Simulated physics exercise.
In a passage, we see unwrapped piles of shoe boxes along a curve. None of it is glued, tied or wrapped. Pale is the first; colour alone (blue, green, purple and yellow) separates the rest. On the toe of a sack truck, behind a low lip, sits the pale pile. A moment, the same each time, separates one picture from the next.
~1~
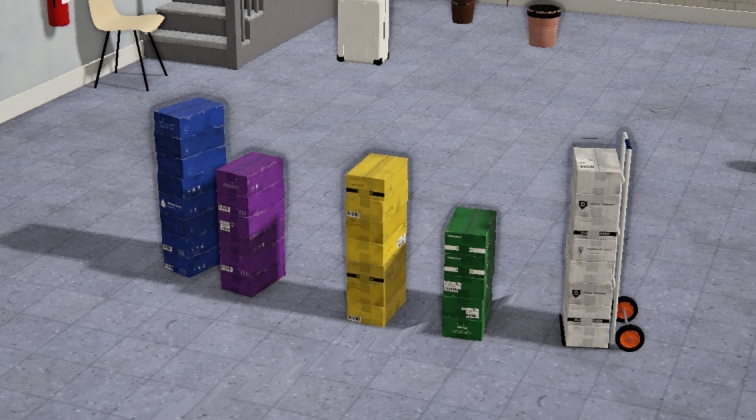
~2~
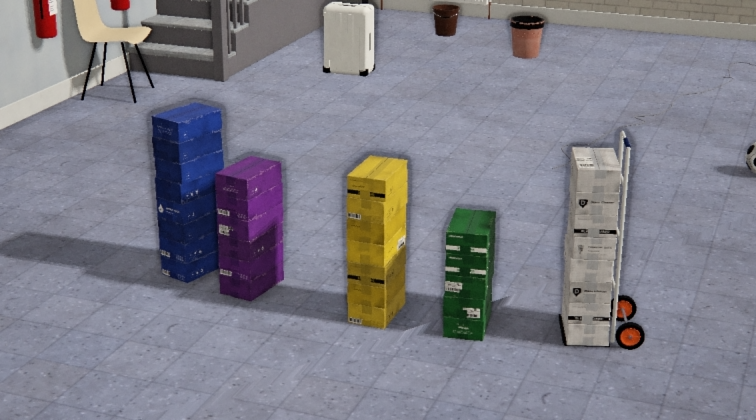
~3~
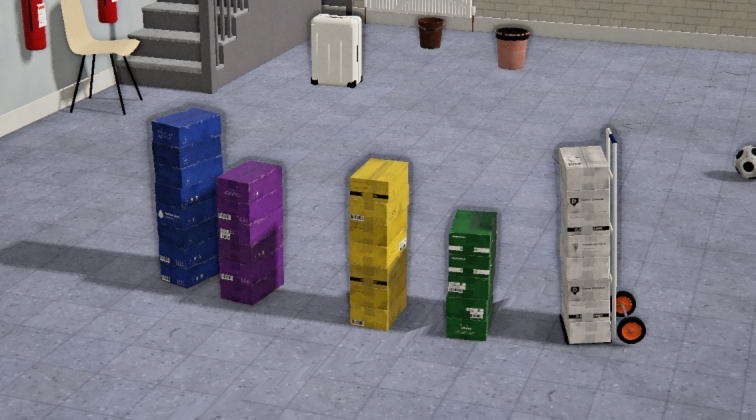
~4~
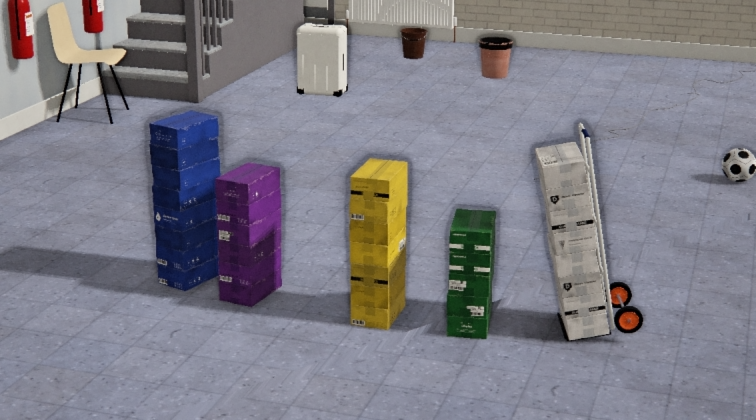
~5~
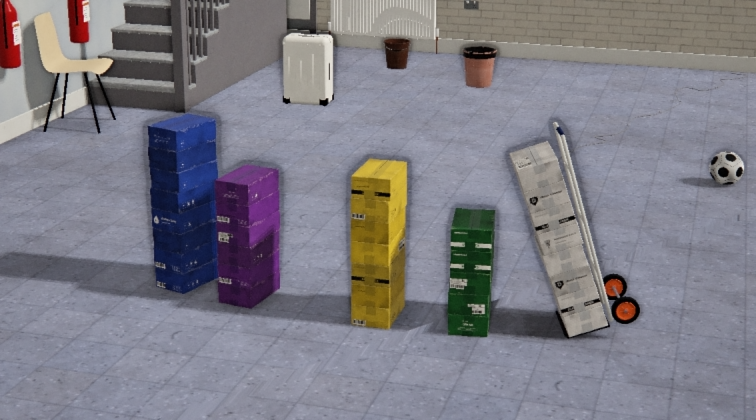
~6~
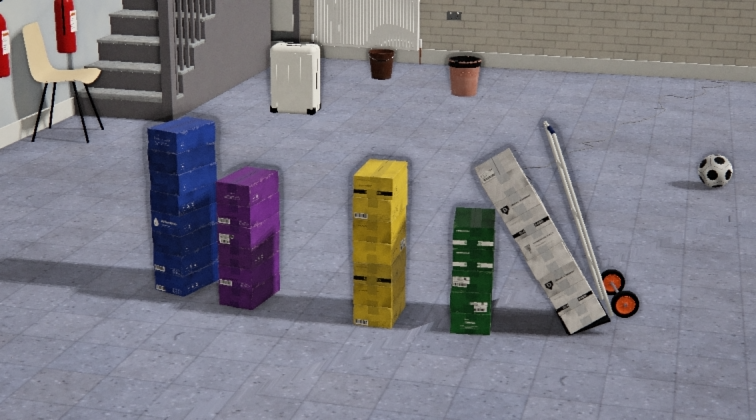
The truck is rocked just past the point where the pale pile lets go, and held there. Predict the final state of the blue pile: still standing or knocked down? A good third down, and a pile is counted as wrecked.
Still standing.
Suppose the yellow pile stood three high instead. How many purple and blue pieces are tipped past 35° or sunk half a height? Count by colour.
Purple: 0; blue: 0.
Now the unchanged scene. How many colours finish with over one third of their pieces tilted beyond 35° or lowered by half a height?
0.
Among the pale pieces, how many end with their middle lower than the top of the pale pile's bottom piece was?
Total: 1.
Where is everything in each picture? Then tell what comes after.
In the first frame (we follow the side turned to the camera; the camera moves round a little), truck frame (626, 190) level; top blue box (203, 121); top yellow box (378, 166); no other piece has moved.
In the second frame, truck frame (625, 188) level; top blue box (201, 126).
In the third frame, truck frame (615, 184) rocked barely, top of the pale pile leaning barely; top blue box (201, 131); no other piece has moved.
In the fourth frame, truck frame (593, 177) rocked a little, top of the pale pile leaning a little; top blue box (199, 133); no other piece has moved.
In the fifth frame, truck frame (572, 174) rocked clearly, top of the pale pile leaning clearly; top blue box (197, 135); no other piece has moved.
In the sixth frame, truck frame (565, 171) rocked clearly, top of the pale pile leaning well over; top blue box (197, 137); top purple box (233, 194); no other piece has moved.
Soon, 8 of the pale pile down; none of the 8 blue boxes down (0 of 26 in all colours); top blue box unmoved; top green box displaced a little.
A while on, 8 of the pale pile down; none of the 8 blue boxes down (0 of 26 in all colours); top blue box unmoved; top green box displaced half its height.
Towards the end, 8 of the pale pile down; none of the 8 blue boxes down (0 of 26 in all colours); top blue box unmoved; top green box tipped barely.
Then, 8 of the pale pile down; none of the 8 blue boxes down (0 of 26 in all colours); top blue box unmoved; top green box tipped a little.
Finally, 8 of the pale pile down; none of the 8 blue boxes down (0 of 26 in all colours); top blue box unmoved; top green box tipped clearly, a little lower. Seen by the last camera, middles, top blue box near (182, 135), top green box near (415, 234).
